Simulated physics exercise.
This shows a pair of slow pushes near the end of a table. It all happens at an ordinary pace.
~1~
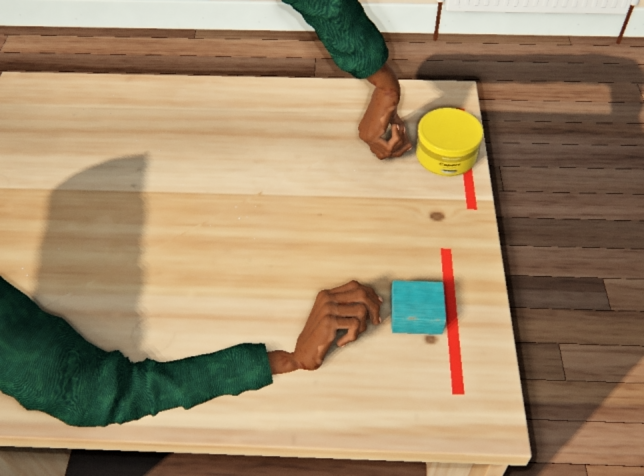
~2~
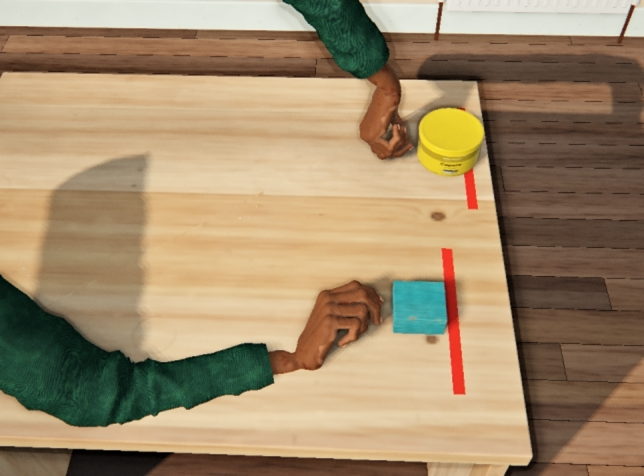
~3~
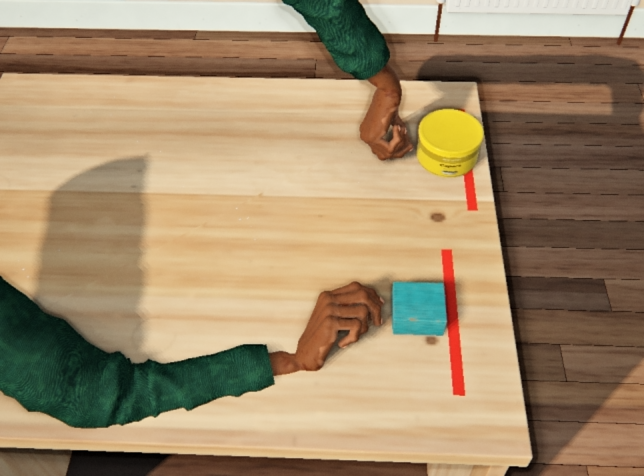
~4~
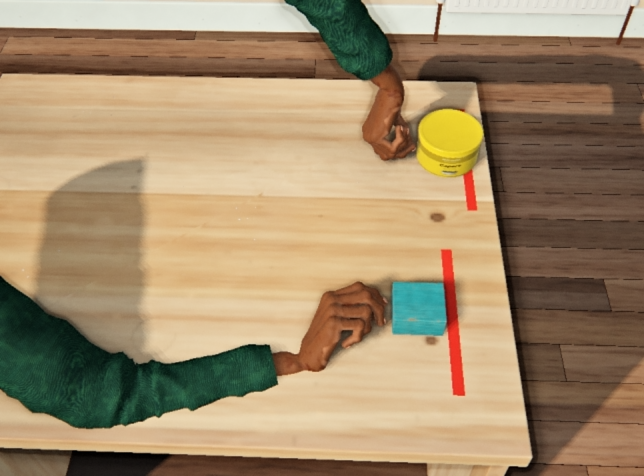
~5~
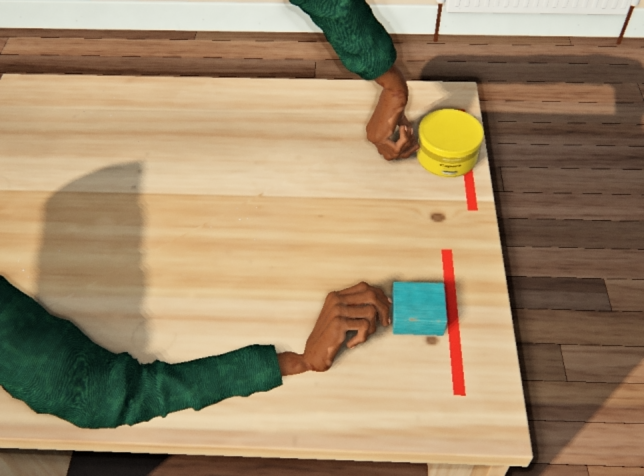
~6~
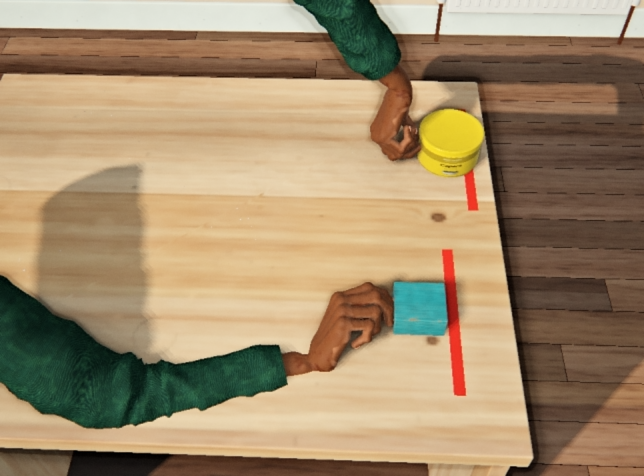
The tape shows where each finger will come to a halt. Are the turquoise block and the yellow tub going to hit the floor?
The turquoise block is still on the table, the yellow tub drops to the floor.
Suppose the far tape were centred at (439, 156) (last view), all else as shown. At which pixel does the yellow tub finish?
It ends around (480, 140).
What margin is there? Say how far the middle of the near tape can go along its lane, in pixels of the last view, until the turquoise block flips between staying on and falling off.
About 28 pixels right.
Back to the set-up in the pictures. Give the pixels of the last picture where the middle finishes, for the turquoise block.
Around (487, 311).
Then, 1.26 s later than the last frame, turquoise block shifted about its own width near (481, 310); yellow tub tilted by 5° near (503, 146).
Then, 1.62 s later than the last frame, turquoise block shifted about its own width near (487, 311); yellow tub tilted by 49° near (524, 186).
When it is over, the turquoise block stays on the table, near (487, 311); the yellow tub goes over the edge.
